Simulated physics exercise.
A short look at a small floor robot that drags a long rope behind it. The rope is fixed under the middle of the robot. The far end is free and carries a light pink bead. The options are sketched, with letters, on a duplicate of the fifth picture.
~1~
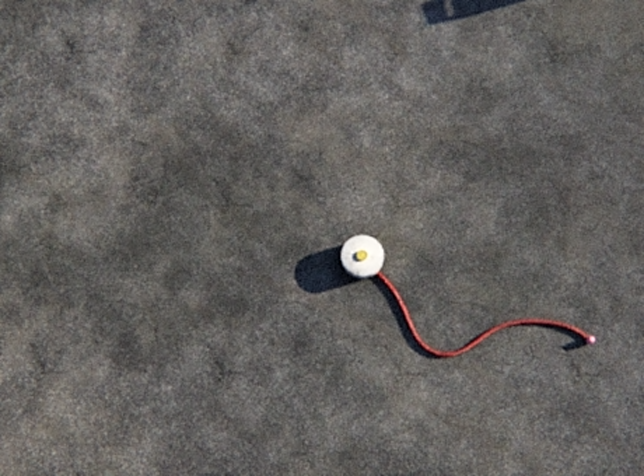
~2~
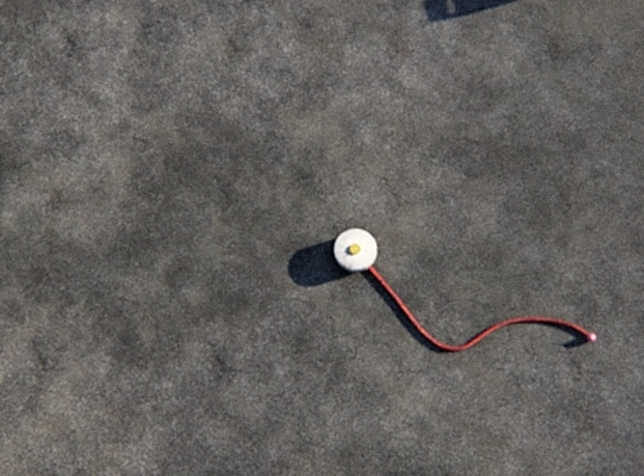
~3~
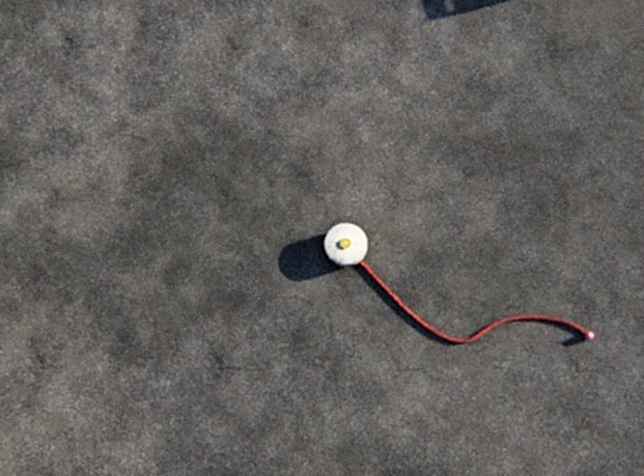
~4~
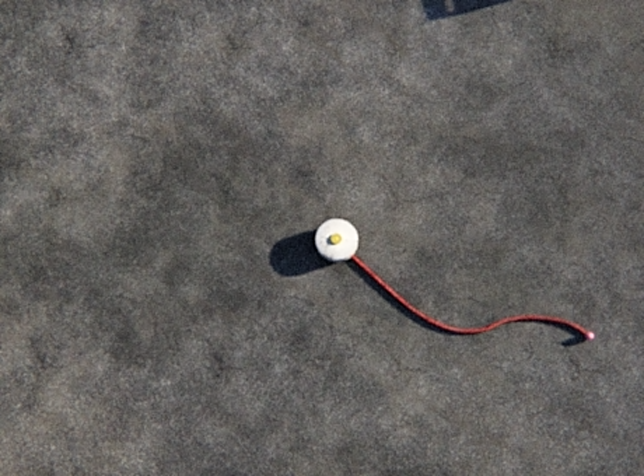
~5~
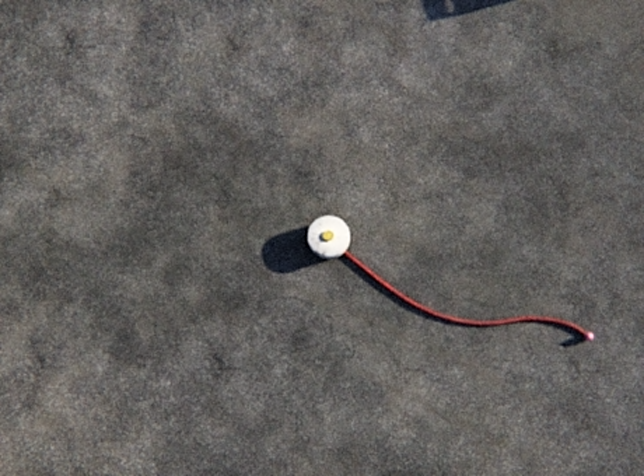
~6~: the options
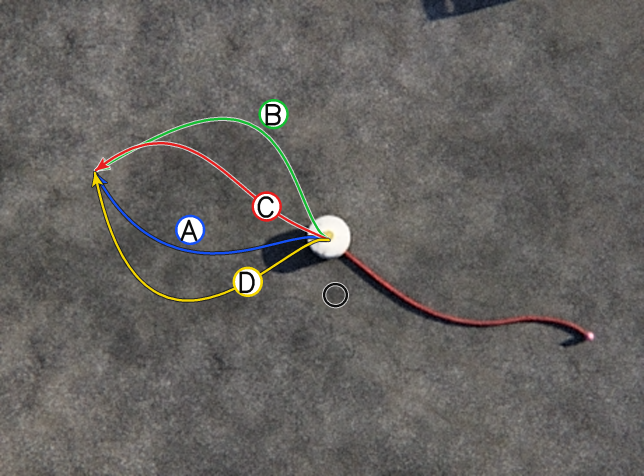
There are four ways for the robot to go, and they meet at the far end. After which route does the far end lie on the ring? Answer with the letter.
Route D.
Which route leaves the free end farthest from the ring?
That is B.
On the marked copy, A from (329, 240) via (196, 252) to (96, 174); B from (329, 240) via (239, 121) to (96, 171); C from (329, 240) via (218, 166) to (96, 170); D from (329, 240) via (178, 300) to (95, 173); the ring at (335, 295).
Following D. Soon after the start, robot (220, 292), middle of the rope (367, 291), free end (508, 314).
Later, robot (119, 249), middle of the rope (257, 292), free end (398, 300).
In the end, robot (93, 169), middle of the rope (203, 253), free end (334, 295); the free end is on the ring.
As for the rest, A leaves the free end at (347, 276); B leaves the free end at (362, 219); C leaves the free end at (357, 242).
